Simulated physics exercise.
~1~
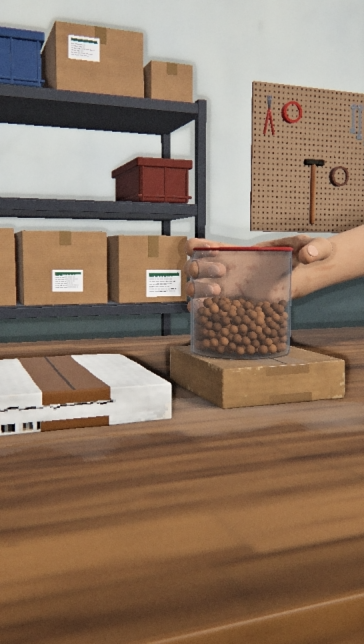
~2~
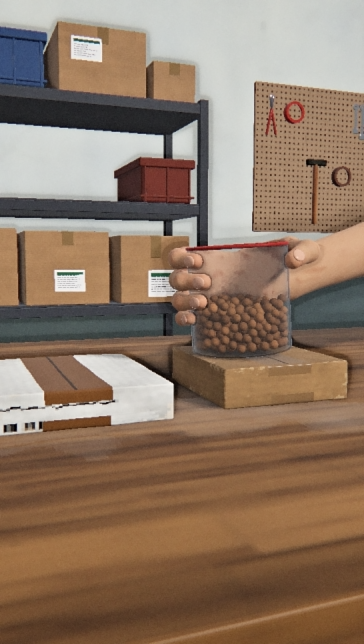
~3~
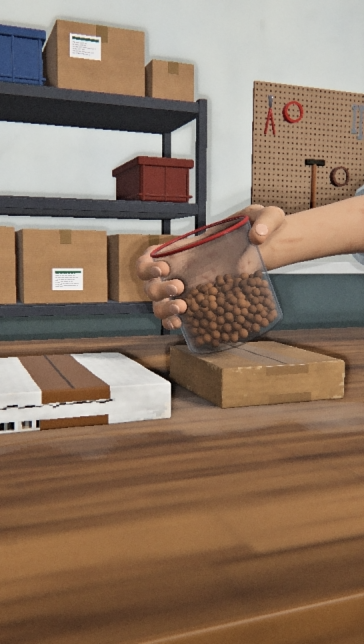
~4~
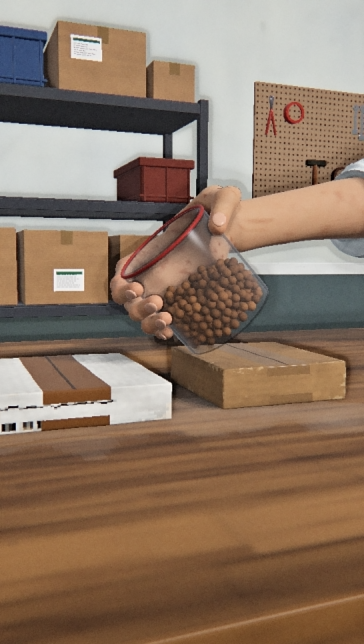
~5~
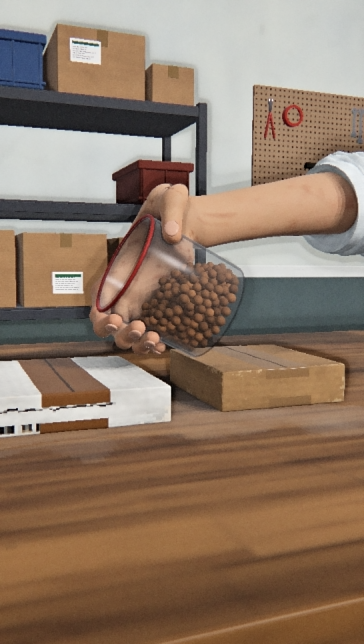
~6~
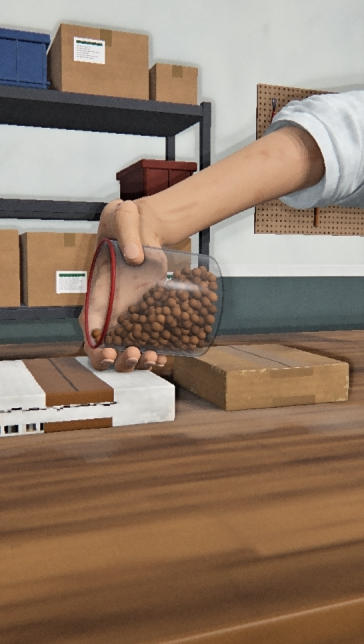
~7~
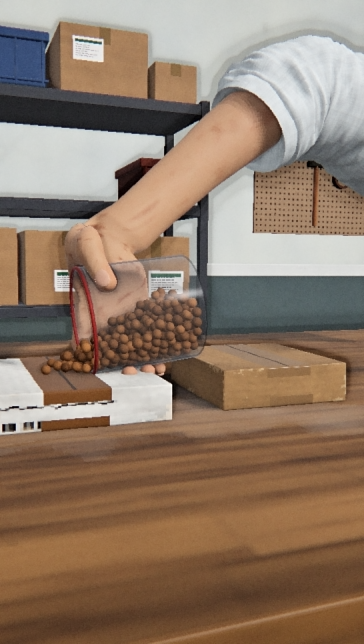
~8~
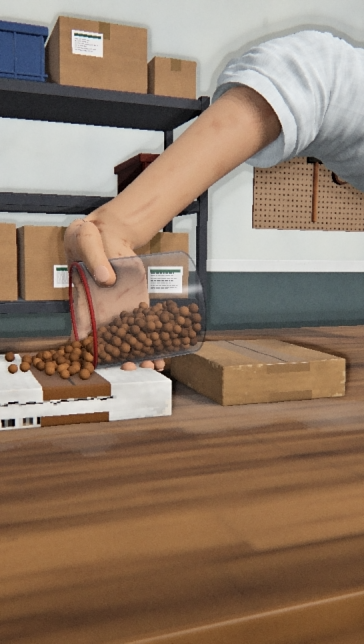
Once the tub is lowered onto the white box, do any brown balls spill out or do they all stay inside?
Some of the brown balls spill out of the open end onto the white box, while most are still in the tub.
A hand tips a clear tub leftward onto a white box, spilling some brown balls.
